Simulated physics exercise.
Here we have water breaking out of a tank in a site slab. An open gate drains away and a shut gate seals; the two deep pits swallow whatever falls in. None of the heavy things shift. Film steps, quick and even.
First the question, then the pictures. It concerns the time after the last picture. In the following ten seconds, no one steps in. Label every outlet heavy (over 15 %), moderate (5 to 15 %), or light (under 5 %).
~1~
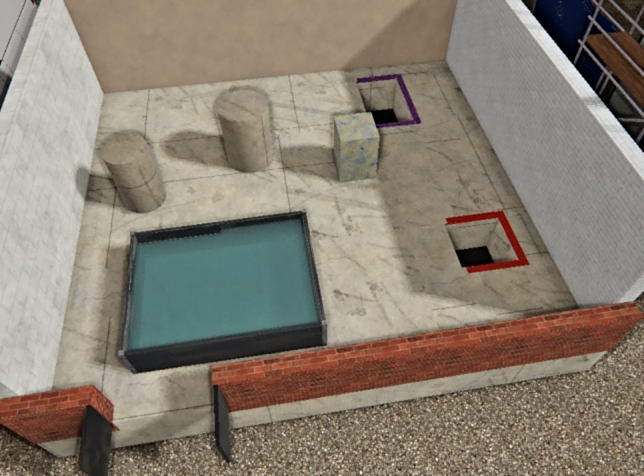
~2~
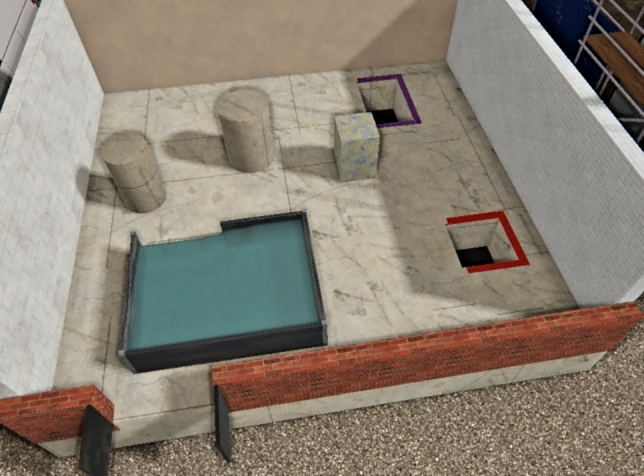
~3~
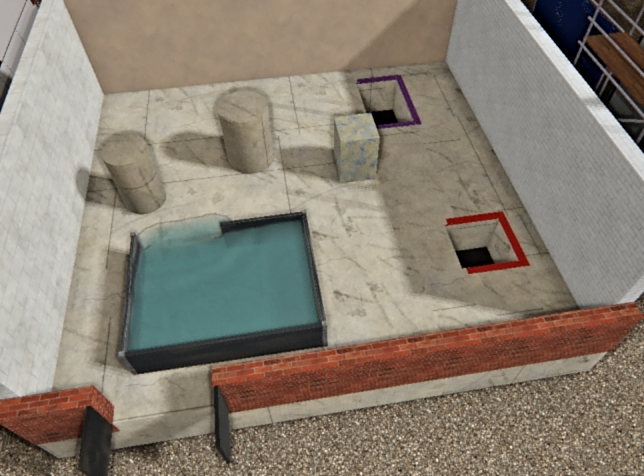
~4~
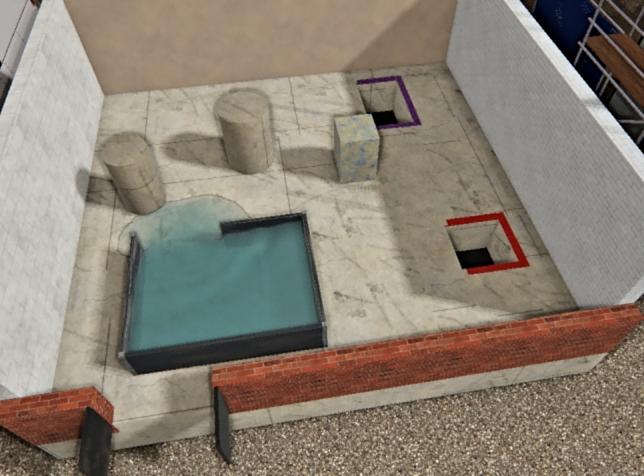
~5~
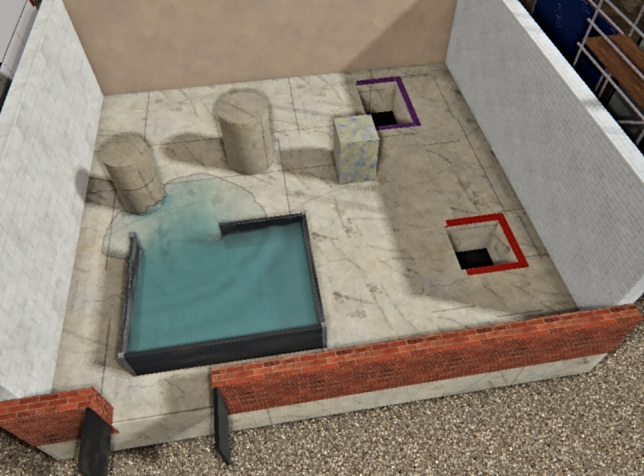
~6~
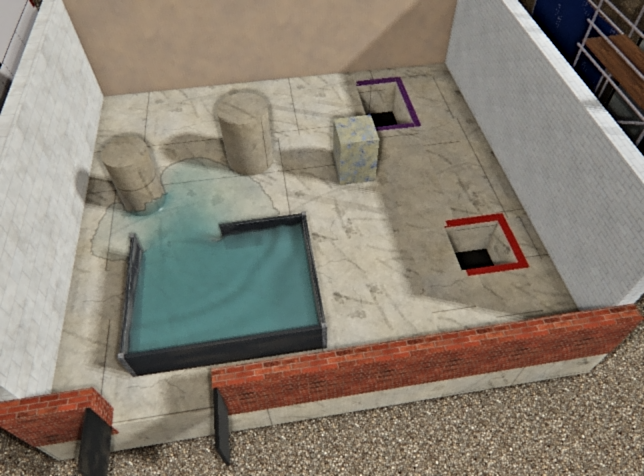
Labels: Gate - light, purple pit - heavy, red pit - light.
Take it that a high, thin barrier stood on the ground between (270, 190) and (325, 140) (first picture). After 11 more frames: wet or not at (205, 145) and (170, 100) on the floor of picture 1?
Taking them in the order asked, the first is inundated and the second is inundated.
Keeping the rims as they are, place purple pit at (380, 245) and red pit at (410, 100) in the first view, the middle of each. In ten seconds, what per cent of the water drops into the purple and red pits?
Percentages by pit: Purple at 4, red at 12.
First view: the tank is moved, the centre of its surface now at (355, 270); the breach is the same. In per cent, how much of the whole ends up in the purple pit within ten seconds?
Share for the purple pit - 20 in a hundred.
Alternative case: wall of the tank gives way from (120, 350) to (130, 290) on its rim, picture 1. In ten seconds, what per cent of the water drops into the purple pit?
The purple pit gets 6 per cent.
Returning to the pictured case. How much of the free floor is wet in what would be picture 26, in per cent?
About 45 per cent.
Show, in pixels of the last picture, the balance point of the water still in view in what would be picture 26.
The water centres close to (207, 217).
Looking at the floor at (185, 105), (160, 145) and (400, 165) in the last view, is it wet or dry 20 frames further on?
Taking them as listed, I'd call them soaked through, soaked through and high and dry.
A moment on, water covers 20 % of the floor; the gate 0 %, the purple pit 0 %, the red pit 0 %.
Next, water covers 30 % of the floor; the gate 0 %, the purple pit 0 %, the red pit 0 %.
Then, water covers 45 % of the floor; the gate 0 %, the purple pit 0 %, the red pit 0 %.
Later, water covers 60 % of the floor; the gate 1 %, the purple pit 5 %, the red pit 1 %.
In the end, water covers 80 % of the floor; the gate 3 %, the purple pit 17 %, the red pit 2 %.
